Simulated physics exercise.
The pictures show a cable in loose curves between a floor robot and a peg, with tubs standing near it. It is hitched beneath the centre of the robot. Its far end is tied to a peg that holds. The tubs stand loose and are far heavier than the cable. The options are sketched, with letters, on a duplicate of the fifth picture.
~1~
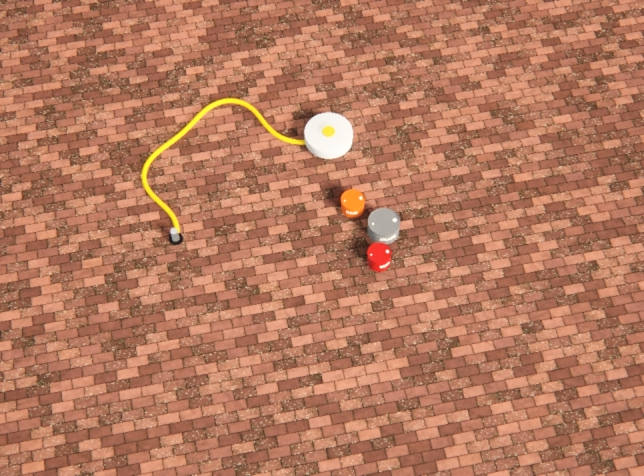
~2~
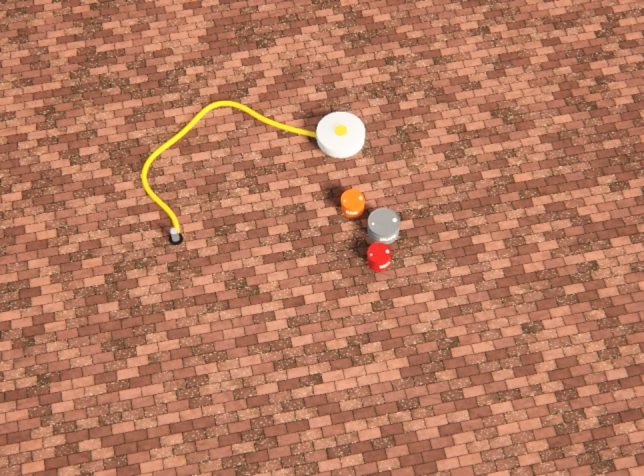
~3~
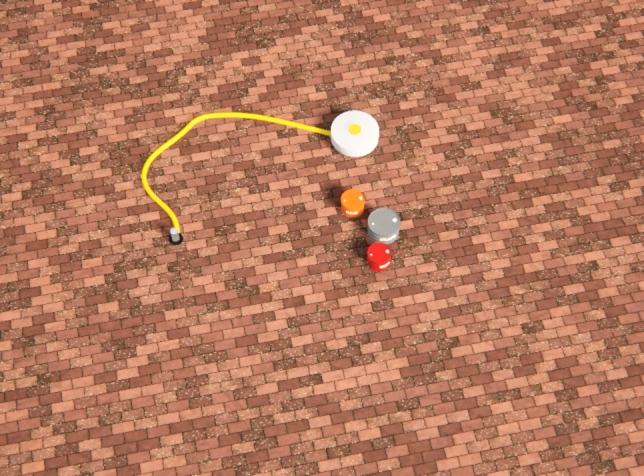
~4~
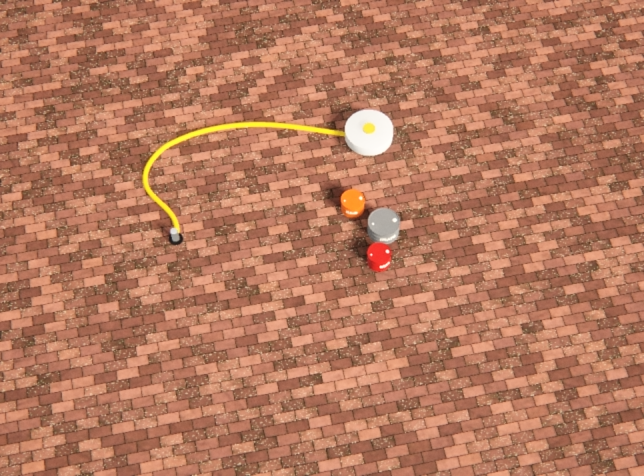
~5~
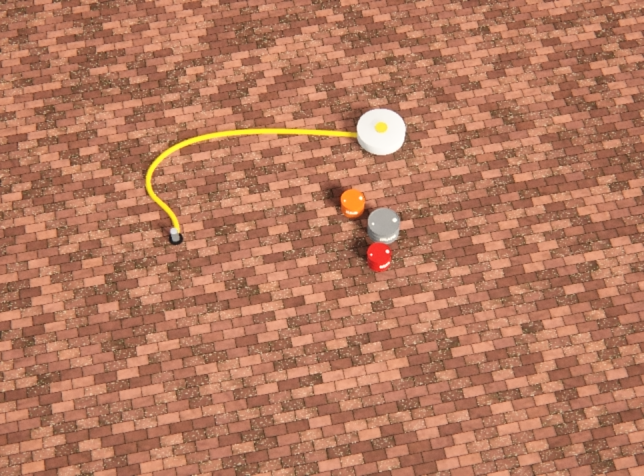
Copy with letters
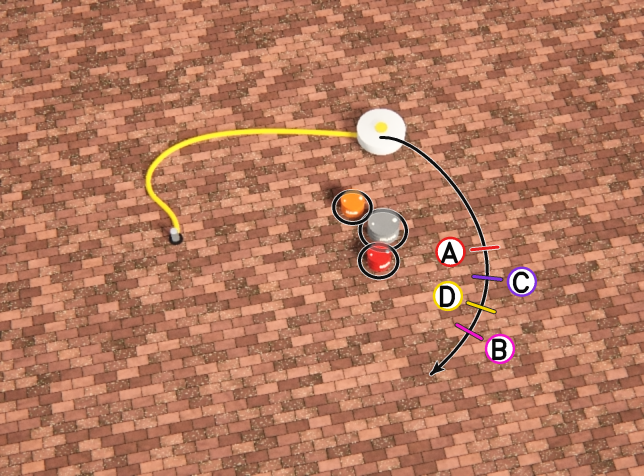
At first, a yellow cable winds in loose curves from a small peg on a brick floor up to a round white robot, with orange, grey and red tubs standing below it. The robot glides steadily right, drawing the cable's upper bend into a flatter, smoother arc while the tubs stay still.
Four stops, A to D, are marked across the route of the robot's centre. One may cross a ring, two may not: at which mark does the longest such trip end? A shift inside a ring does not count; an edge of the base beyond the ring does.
Mark D.
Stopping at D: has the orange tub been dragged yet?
By then, yes.
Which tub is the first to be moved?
The orange one.
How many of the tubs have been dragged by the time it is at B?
Three.
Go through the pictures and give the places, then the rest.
In the first picture, peg (175, 235); grey tub (384, 226); red tub (379, 257).
In the second picture, robot (341, 136); peg (175, 235).
In the third picture, robot (355, 135); red tub (379, 257).
In the fourth picture, robot (369, 133); peg (175, 235).
In the fifth picture, robot (381, 133); red tub (379, 257); orange tub (353, 204); peg (175, 235).
On the marked copy, A at (485, 248); B at (469, 332); C at (487, 278); D at (481, 307); the route from (380, 137) via (482, 238) to (431, 374).
Taking D. A third of the way, robot (447, 171).
Two thirds of the way, robot (485, 239).
When it is over, robot (482, 303); orange tub (353, 224); one over the rings.
As for the rest, A is within the limit but short; B has three over the rings; C is within the limit but short.
